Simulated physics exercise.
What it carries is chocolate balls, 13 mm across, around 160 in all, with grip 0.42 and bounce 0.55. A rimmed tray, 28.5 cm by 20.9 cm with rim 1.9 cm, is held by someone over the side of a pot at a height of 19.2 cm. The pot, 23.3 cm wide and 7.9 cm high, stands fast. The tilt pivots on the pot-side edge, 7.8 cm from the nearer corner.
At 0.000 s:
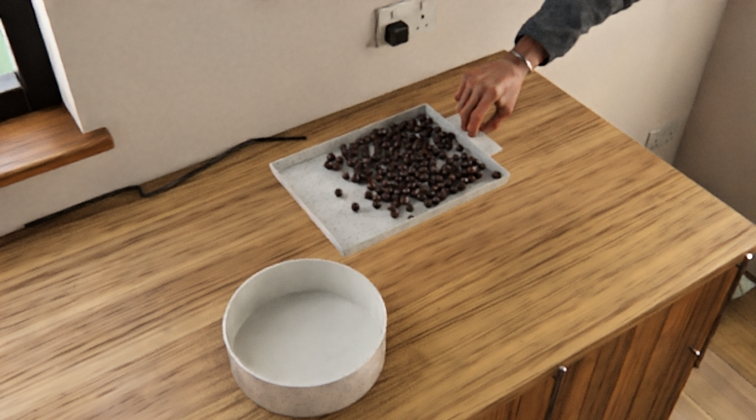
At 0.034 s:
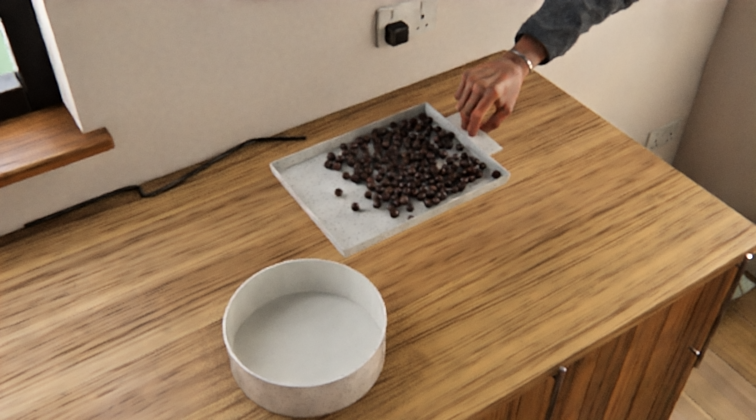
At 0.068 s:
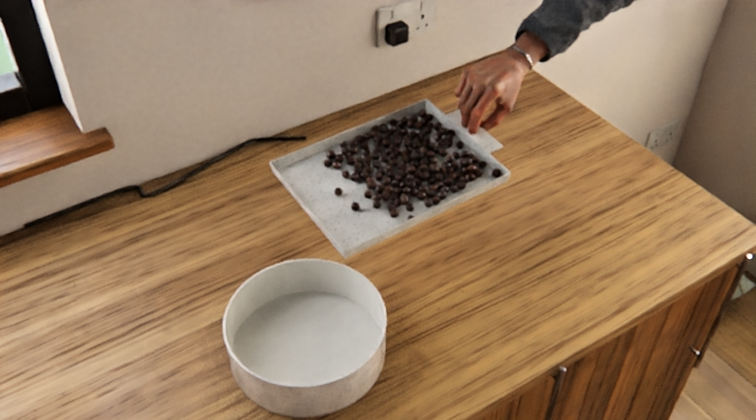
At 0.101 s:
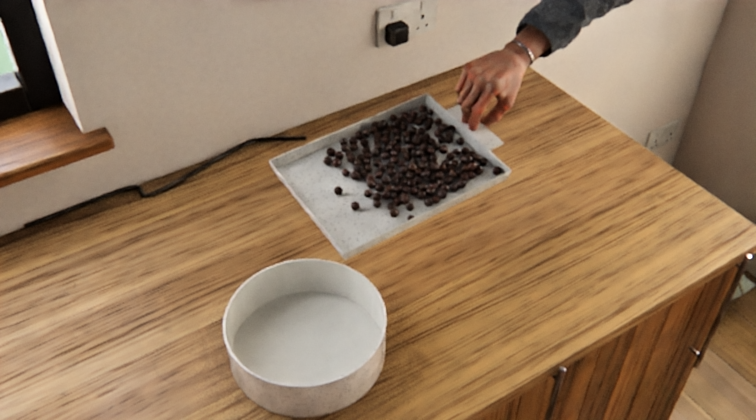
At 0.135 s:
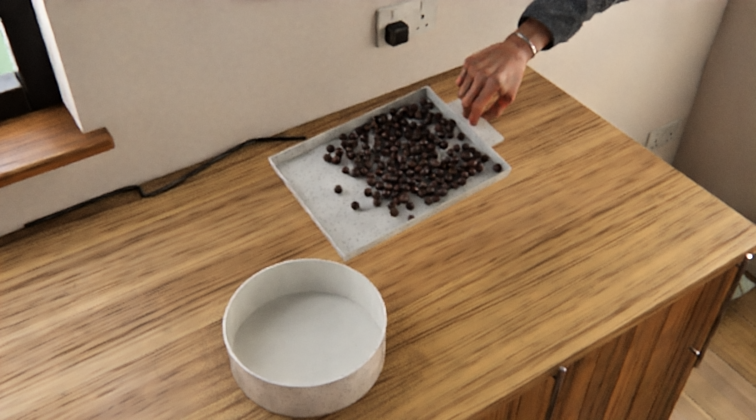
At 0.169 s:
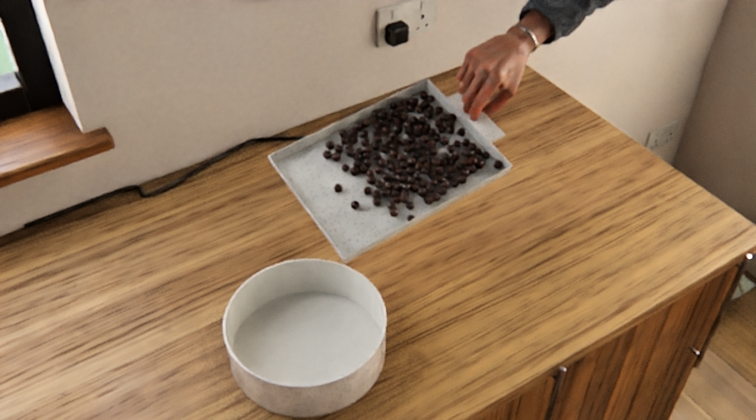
On a wooden countertop beside a round white pot, a hand grips the far end of a pale rimmed tray scattered with small dark balls and tilts it slightly, raising the handle end, while the balls barely shift.
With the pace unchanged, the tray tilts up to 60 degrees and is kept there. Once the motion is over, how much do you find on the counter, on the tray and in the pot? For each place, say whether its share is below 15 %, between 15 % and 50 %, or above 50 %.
Counter: Below 15 %; tray: Above 50 %; pot: Between 15 % and 50 %.
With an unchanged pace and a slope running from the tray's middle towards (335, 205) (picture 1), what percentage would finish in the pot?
I'd say close to 35 %.
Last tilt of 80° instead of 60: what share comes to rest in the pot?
I'd expect some 80 per cent in the pot.
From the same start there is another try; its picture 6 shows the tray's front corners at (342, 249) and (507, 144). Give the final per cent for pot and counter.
Split: Pot = 30, counter = 20.
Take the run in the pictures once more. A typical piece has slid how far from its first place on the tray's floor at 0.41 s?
Displacement on the tray: Roughly 4 cm.
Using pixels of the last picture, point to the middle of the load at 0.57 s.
Estimated centre of load: Around (389, 196).
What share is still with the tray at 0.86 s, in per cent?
80 %, give or take.
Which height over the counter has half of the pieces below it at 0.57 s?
Median height: Approx. 24 cm.
Then, at 0.41 s, tilt 36 degrees; the tray holds 100 %, the pot 0 %.
After 0.57 s, tilt 52 degrees; the tray holds 100 %, the pot 0 %.
After 0.86 s, tilt 60 degrees; the tray holds 80 %, the pot 10 %.
At rest (2.0 s), counter 5 %, tray 65 %, pot 30 %.
